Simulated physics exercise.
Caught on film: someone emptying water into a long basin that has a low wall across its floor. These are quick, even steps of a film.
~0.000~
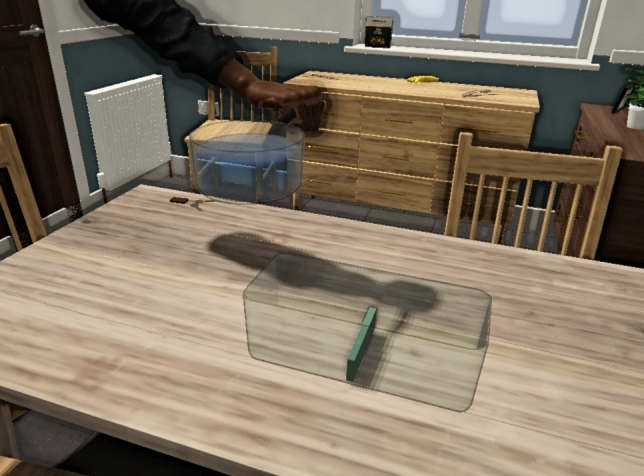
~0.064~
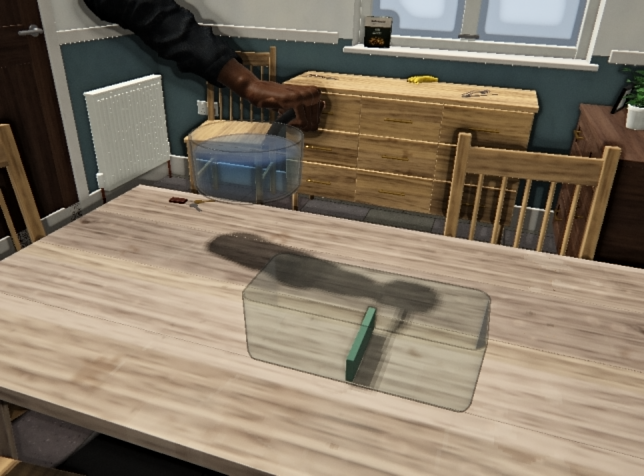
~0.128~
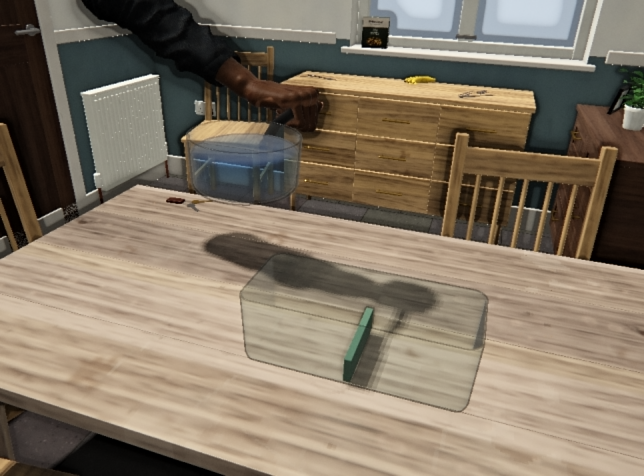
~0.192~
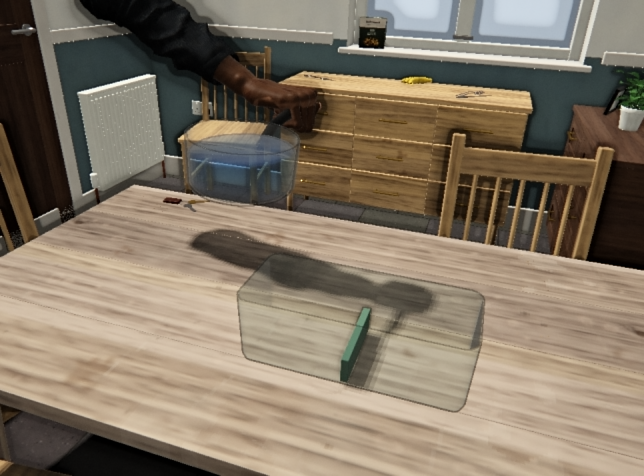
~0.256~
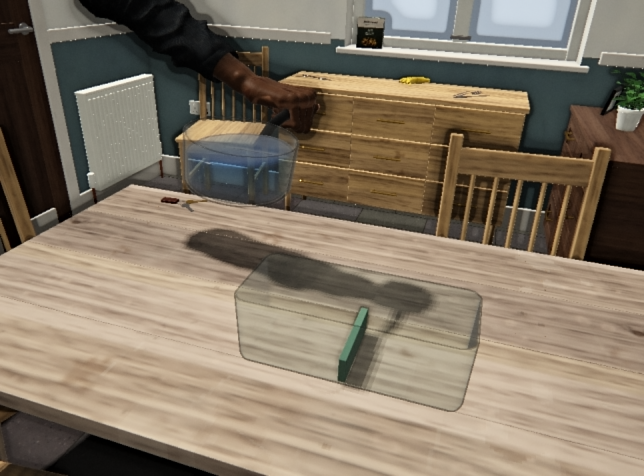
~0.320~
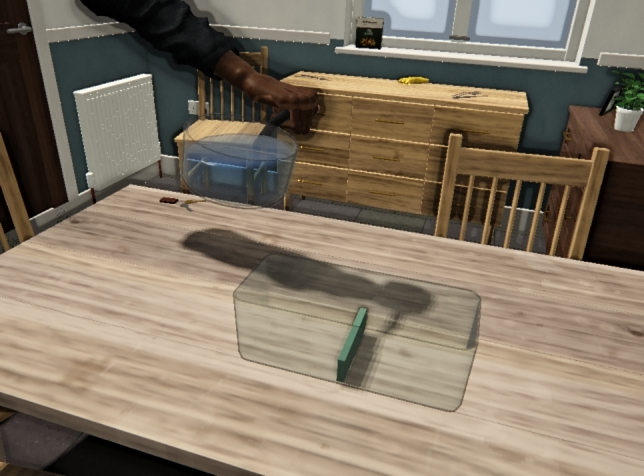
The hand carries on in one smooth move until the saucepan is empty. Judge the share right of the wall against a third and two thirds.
The share right of the wall is under a third.
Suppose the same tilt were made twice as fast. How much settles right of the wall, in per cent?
Close to 15 per cent.
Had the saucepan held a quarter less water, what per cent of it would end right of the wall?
Roughly 5 in a hundred.
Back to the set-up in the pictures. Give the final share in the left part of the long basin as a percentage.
About 75 per cent.
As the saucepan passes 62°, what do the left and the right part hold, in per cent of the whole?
Left about 10, right about 0.
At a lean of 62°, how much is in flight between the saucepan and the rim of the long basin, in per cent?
Near 30 %.
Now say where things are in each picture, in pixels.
The first picture shows tilt 0°; pouring edge (300, 143); surface from (203, 141) to (300, 154); the long basin's rim runs from (260, 273) to (489, 321); the wall's top is at (363, 333).
The second picture shows tilt 1°; pouring edge (299, 143); surface from (203, 141) to (299, 154).
The third picture shows tilt 2°; pouring edge (297, 145); surface from (200, 141) to (297, 155).
The fourth picture shows tilt 4°; pouring edge (295, 148); surface from (197, 141) to (294, 155).
The fifth picture shows tilt 8°; pouring edge (294, 151); surface from (195, 140) to (293, 156).
The sixth picture shows tilt 12°; pouring edge (294, 156); surface from (195, 141) to (293, 156).
A moment on, the saucepan is tipped part way and 57 per cent is still to pour, 11 is left of the wall and 0 right of it.
Next, the saucepan is tipped on its side and 11 per cent is still to pour, 59 is left of the wall and 19 right of it.
Then the saucepan is tipped right over and 0 per cent is still to pour, 76 is left of the wall and 21 right of it.
Later the saucepan is tipped right over and 0 per cent is still to pour, 76 is left of the wall and 22 right of it.
At rest 76 per cent lies left of the wall, 22 right of it and 1 outside.
